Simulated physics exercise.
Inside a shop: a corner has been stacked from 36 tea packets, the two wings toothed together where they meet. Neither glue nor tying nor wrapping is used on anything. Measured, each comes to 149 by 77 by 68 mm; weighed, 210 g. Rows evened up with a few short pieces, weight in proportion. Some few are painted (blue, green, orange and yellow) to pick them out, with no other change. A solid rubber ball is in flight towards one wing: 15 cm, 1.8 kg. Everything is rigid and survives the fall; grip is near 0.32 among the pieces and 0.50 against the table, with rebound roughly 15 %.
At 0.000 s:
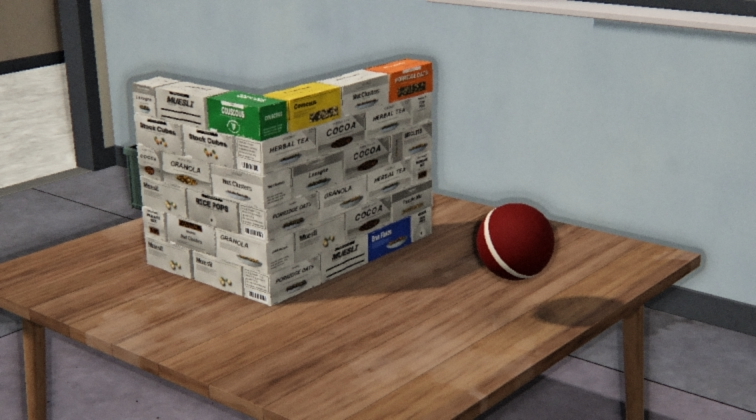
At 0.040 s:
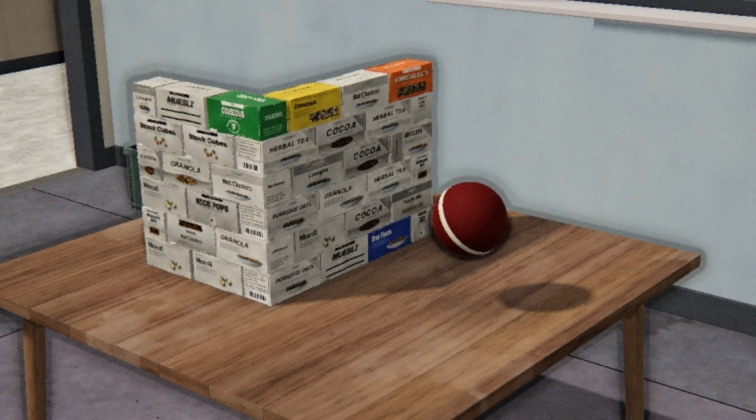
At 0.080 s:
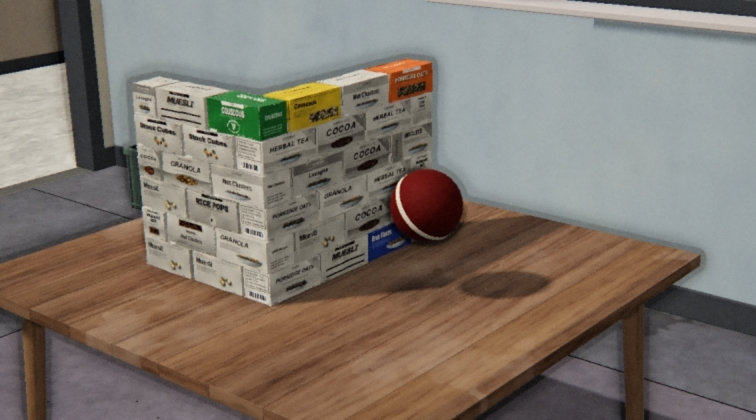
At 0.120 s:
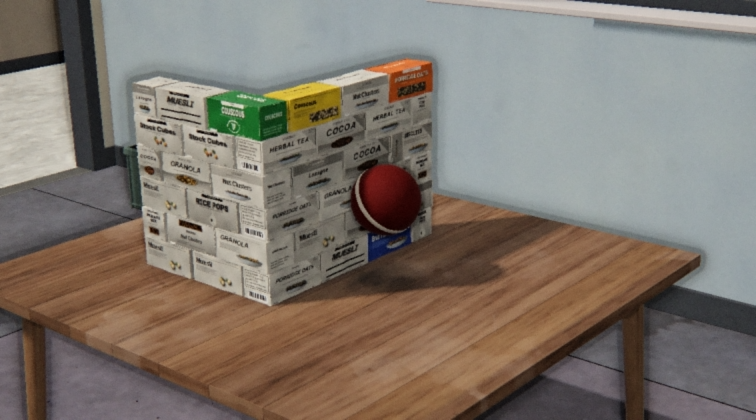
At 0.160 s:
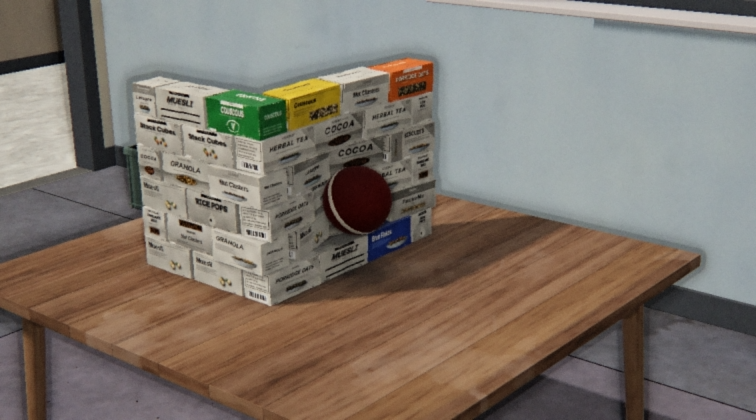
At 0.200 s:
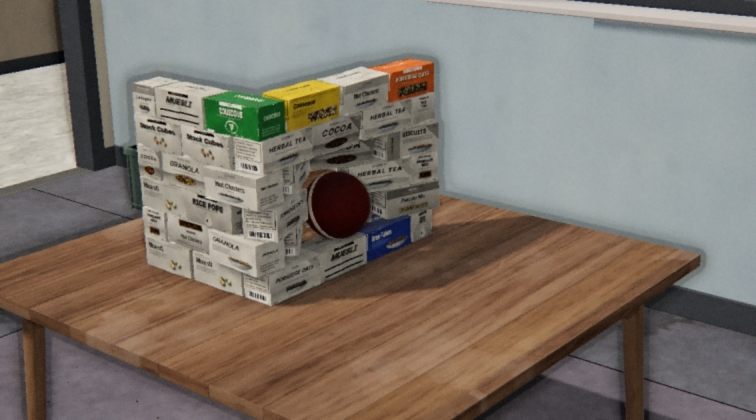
The clip opens on a corner of stacked, mostly white packets on a wooden table, with a red ball in the air to the right. The ball flies left and strikes the right-hand wing, then pushes into it, shoving packets inward and opening a ragged hollow while the coloured top packets shift slightly.
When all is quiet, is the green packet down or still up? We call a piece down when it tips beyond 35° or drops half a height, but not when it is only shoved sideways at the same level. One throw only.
Looks like the packet is left up at the end.
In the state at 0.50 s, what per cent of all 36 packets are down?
10 %.
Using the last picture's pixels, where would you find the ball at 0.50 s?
Estimated pixel: About (244, 206).
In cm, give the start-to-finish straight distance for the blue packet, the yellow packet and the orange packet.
Blue 0 cm, yellow 24 cm, orange 40 cm.
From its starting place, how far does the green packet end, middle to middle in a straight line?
About 1 cm.
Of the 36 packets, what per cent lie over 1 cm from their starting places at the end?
It comes to 60 percent.
By 0.28 s, ball still moving; none of the 36 packets down, 24 disturbed; green packet moved 13 mm; yellow packet tilted 6°.
By 0.50 s, ball still moving; 4 of the 36 packets down; green packet moved 12 mm; orange packet tilted 7°.
By 0.82 s, ball still moving; 8 of the 36 packets down; green packet moved 12 mm; yellow packet on its side.
When it is over (1.7 s), ball rolling away; 8 of the 36 packets down; green packet moved 12 mm; orange packet on its side; yellow packet on its side. In pixels of the last frame, middles, green packet near (243, 117), orange packet near (371, 194).
